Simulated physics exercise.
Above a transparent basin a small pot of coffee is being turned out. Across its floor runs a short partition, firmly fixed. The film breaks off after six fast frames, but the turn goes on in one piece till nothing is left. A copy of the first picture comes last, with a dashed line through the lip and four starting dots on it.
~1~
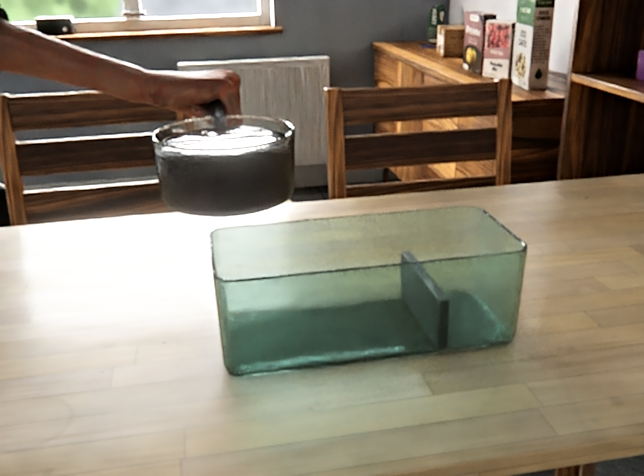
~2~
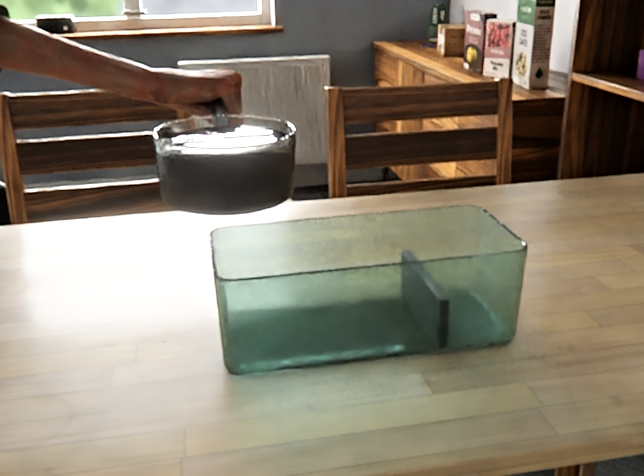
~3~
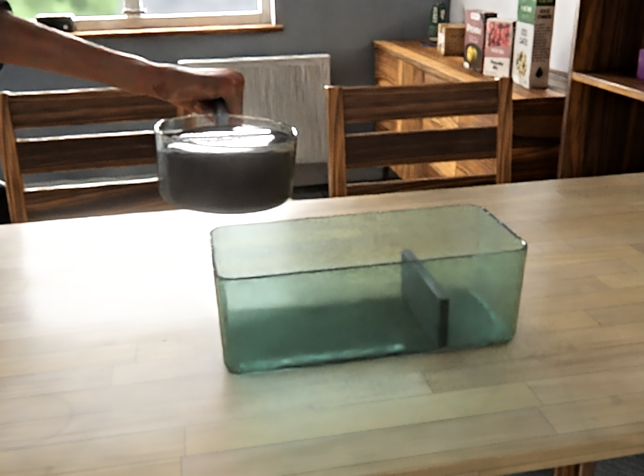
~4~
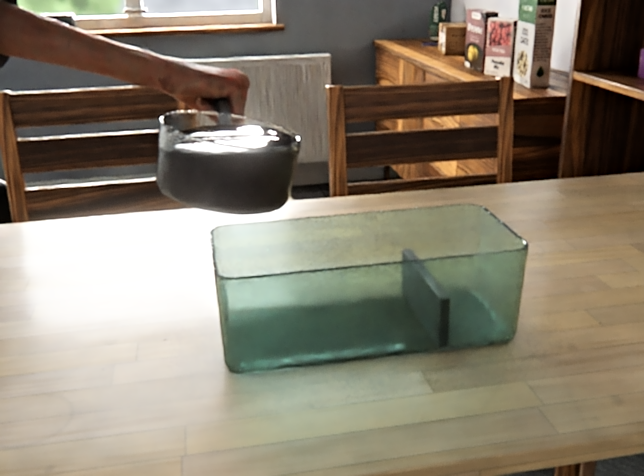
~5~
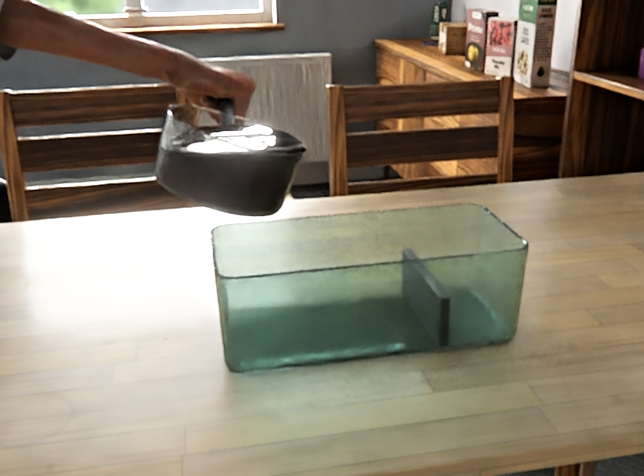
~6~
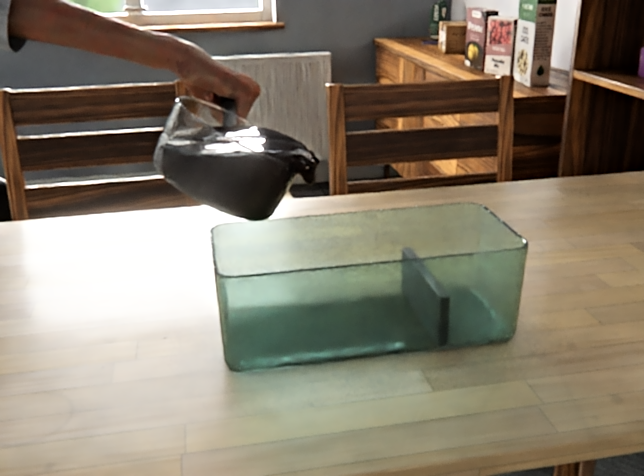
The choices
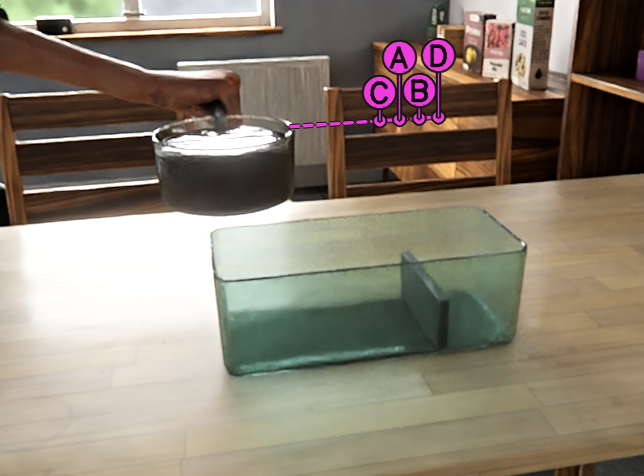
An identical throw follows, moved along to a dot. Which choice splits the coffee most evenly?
Choose C.
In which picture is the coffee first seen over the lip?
In picture 5.
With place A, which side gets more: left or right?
The right side.
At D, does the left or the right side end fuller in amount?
More ends on the right.
On the marked copy, A at (399, 119); B at (419, 118); C at (379, 120); D at (438, 117).
With A, about 31 % ends left of the wall and 68 % right of it.
With B, about 19 % ends left of the wall and 81 % right of it.
With C, about 53 % ends left of the wall and 47 % right of it.
With D, about 20 % ends left of the wall and 80 % right of it.
